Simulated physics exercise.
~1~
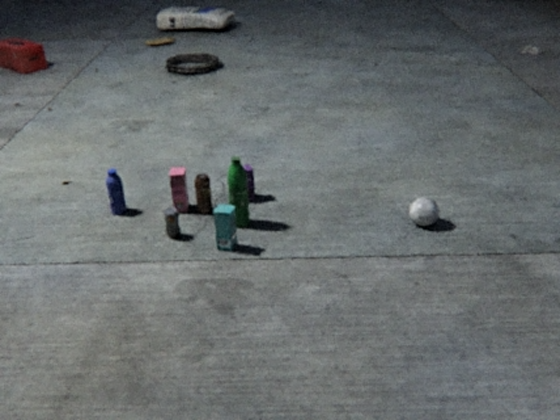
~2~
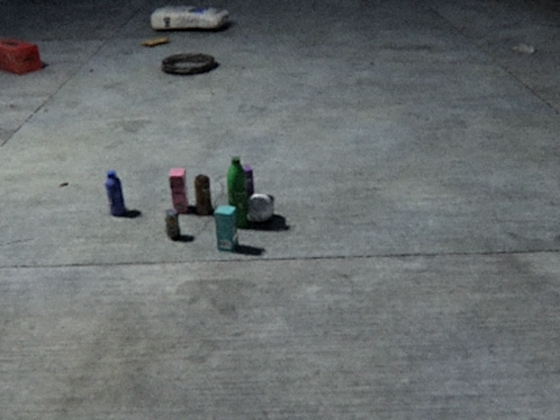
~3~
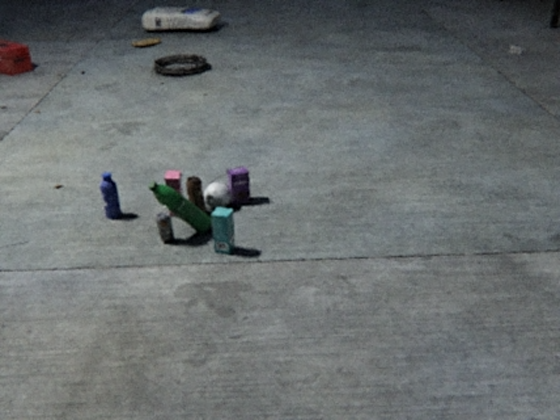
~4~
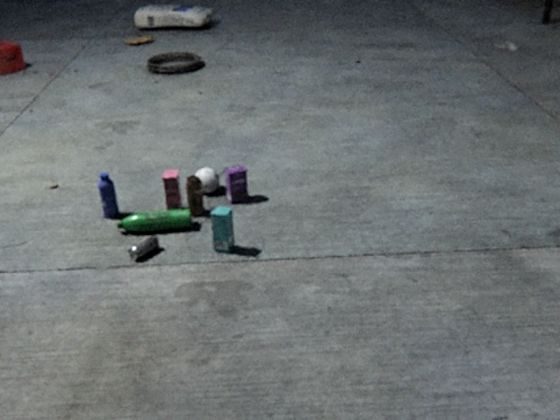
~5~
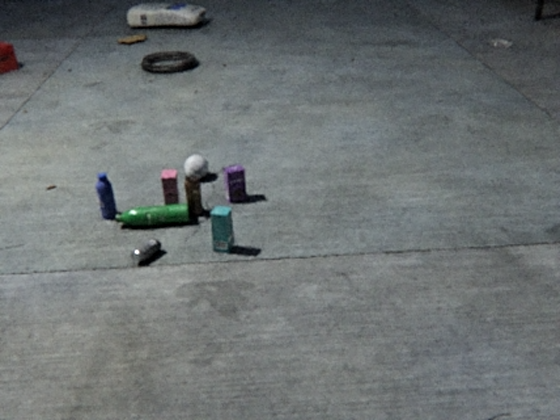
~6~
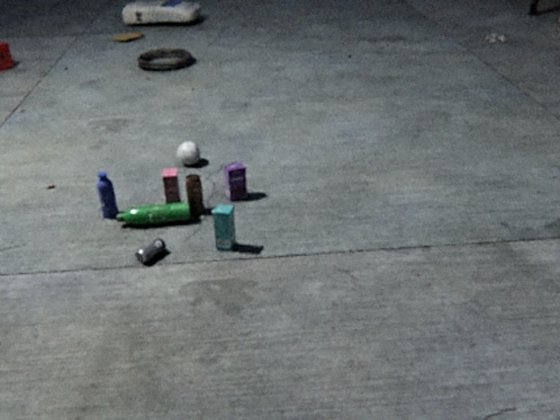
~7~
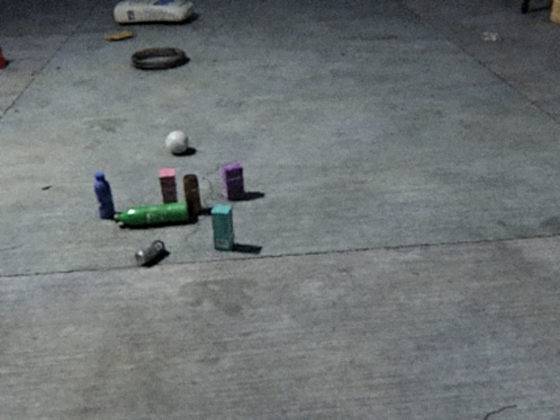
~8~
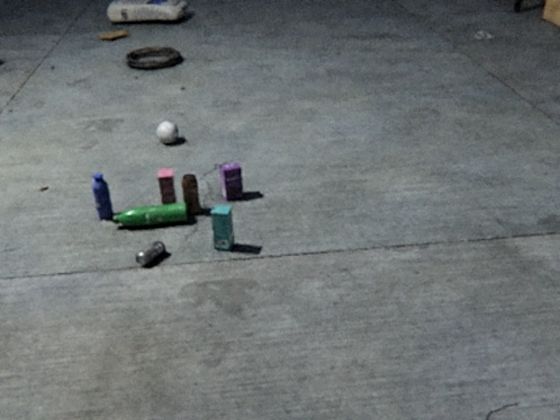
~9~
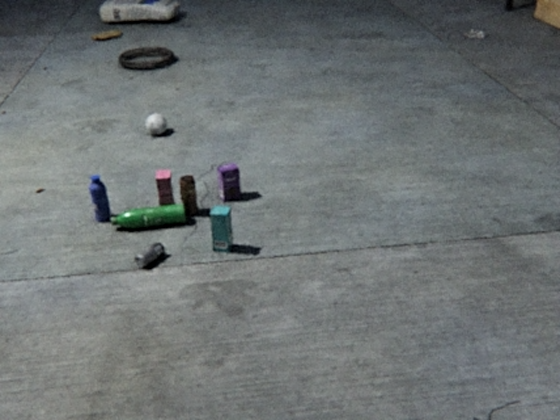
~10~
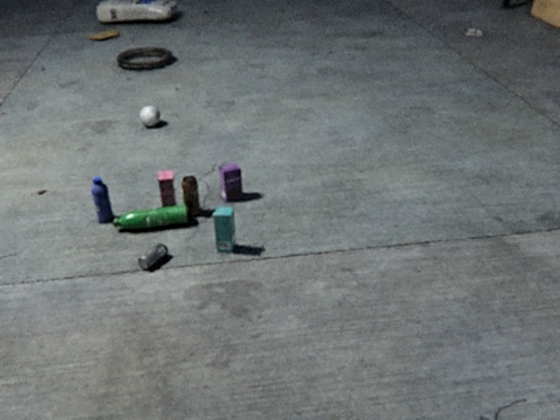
At the start, a white ball is to the right of seven bottles, cans and cartons standing on a dim concrete floor. The ball moves left and reaches the group beside the tall green bottle. The green bottle tips over to the left, towards the small grey can, and soon both lie on their sides. The ball passes between the pink and purple cartons and comes out behind the group. It keeps rolling away, up and to the left, towards a dark ring. By the end, the blue bottle, brown can and three cartons still stand.
